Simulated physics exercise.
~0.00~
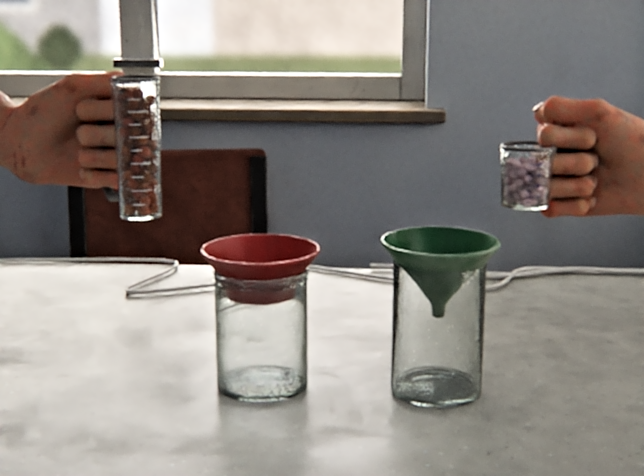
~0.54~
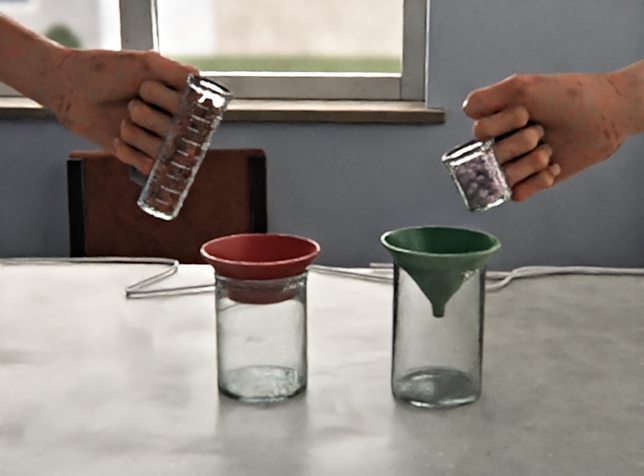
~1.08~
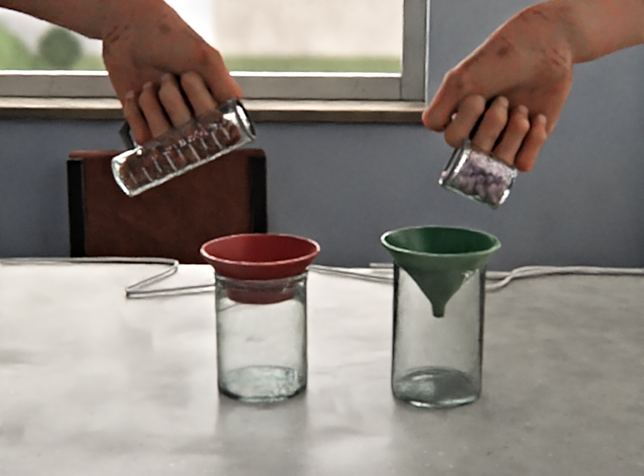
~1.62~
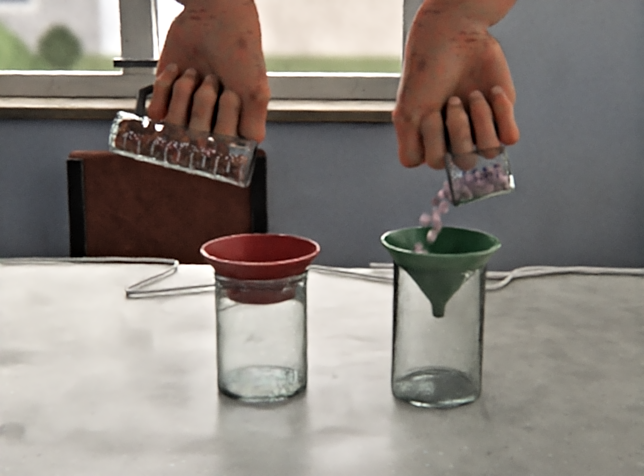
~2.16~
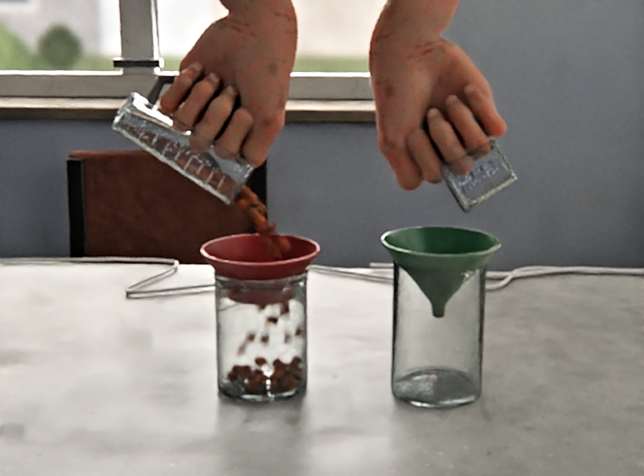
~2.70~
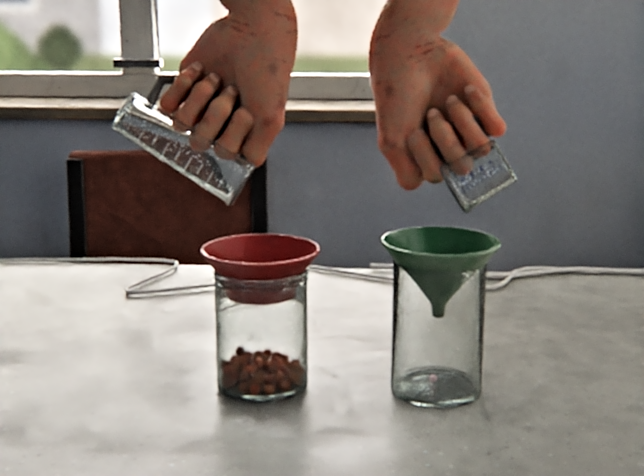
The clip opens with two hands holding small clear cups above a pale table, where a red funnel on the left and a green funnel on the right each sit in a glass jar. The hands bring the cups inward over the funnels and tilt them. The right cup pours first, spilling small purplish pieces into the green funnel. The left cup then tips further, and reddish-brown pieces tumble through the red funnel into its jar. At the end, both cups are emptied, the left pieces lie heaped in their jar, and most of the right ones remain held in the green funnel.
